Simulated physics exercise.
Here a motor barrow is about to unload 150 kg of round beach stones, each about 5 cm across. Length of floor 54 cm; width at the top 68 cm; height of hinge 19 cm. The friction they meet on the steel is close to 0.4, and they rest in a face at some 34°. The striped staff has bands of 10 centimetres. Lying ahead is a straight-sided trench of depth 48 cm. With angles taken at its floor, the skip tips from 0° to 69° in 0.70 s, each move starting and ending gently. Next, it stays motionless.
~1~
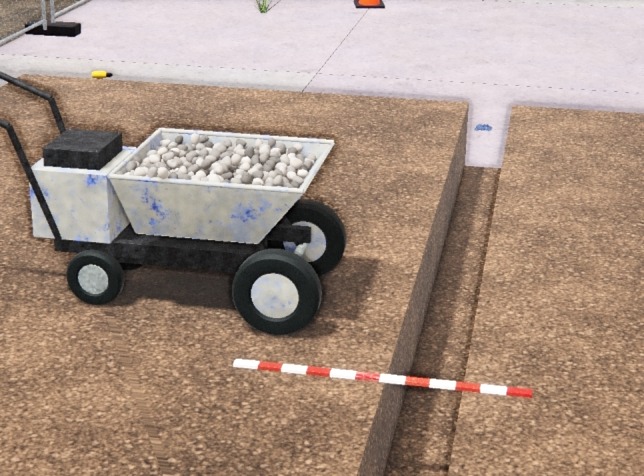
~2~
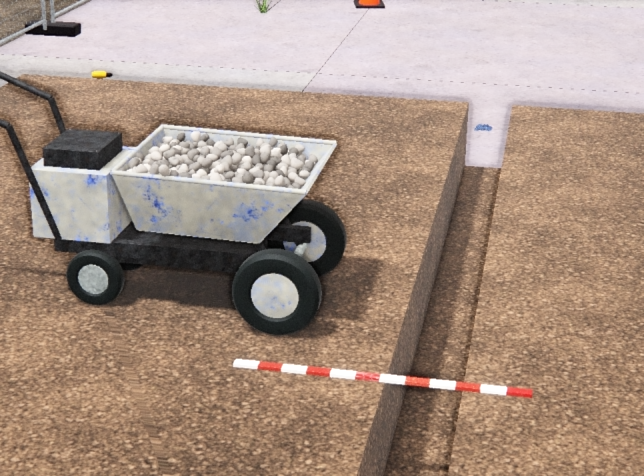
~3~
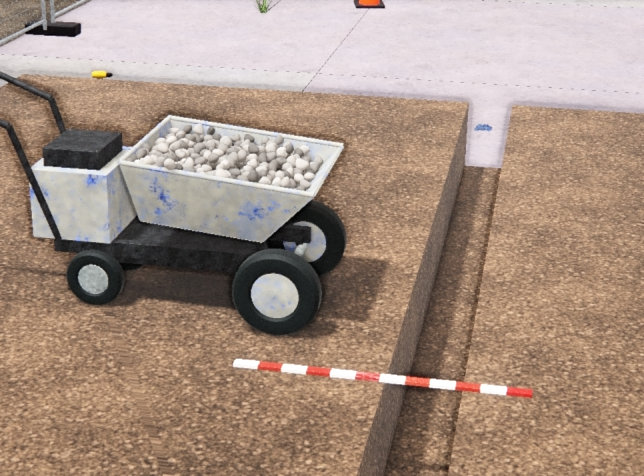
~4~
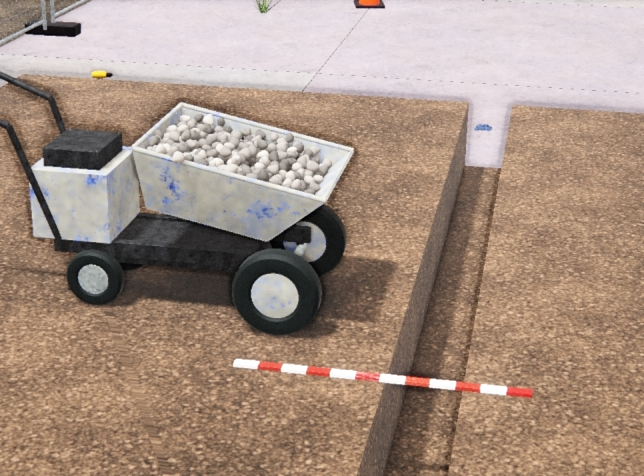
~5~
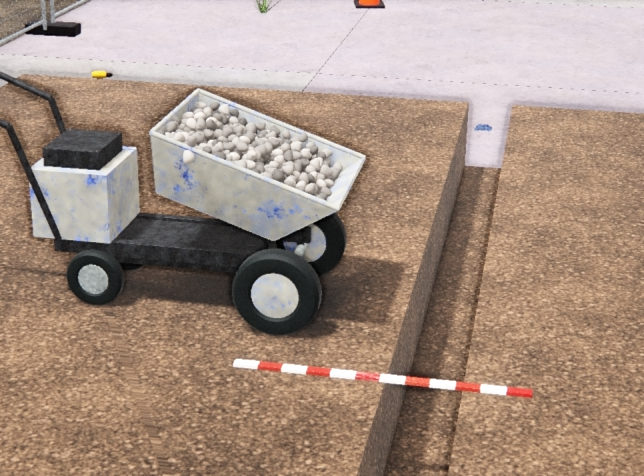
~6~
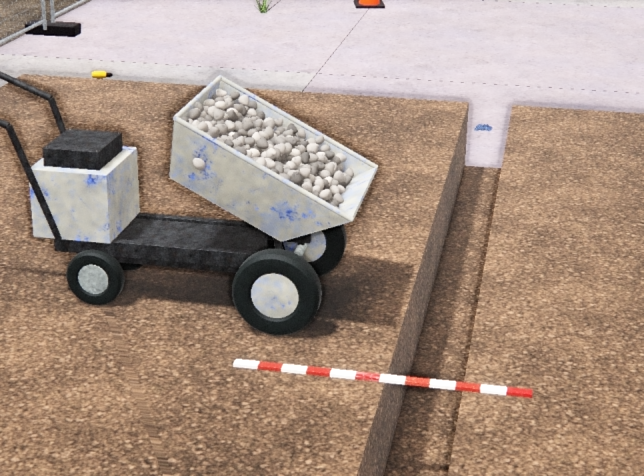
A motor barrow's skip full of round stones tilts steadily forward to the right.
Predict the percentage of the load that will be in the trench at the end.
Predicted: Roughly 68 %.
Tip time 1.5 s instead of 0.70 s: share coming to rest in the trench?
Roughly 85% would finish there.
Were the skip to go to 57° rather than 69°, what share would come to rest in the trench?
In that case around 60 percent.
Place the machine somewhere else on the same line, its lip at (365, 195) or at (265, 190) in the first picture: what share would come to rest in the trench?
Result: Close to 15 then close to 85 per cent.
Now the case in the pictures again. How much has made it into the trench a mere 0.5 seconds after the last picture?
Around 30 per cent of it.
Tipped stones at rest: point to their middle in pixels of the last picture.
The stones end up centred near (455, 388).
Then, 0.2 s after the last picture the floor is at 58°, 100 % in the skip; the foremost stones are at (385, 230).
Then, 0.5 s after the last picture the floor is at 69°, 66 % in the skip, 32 % in the trench, 2 % past the trench; the foremost stones are at (488, 309).
Then, 0.8 s after the last picture the floor is at 69°, 16 % in the skip, 53 % in the trench, 31 % past the trench; the foremost stones are past the picture's edge.
Then, 2.8 s after the last picture the floor is at 69°, 0 % in the skip, 68 % in the trench, 32 % past the trench; the foremost stones are past the picture's edge.
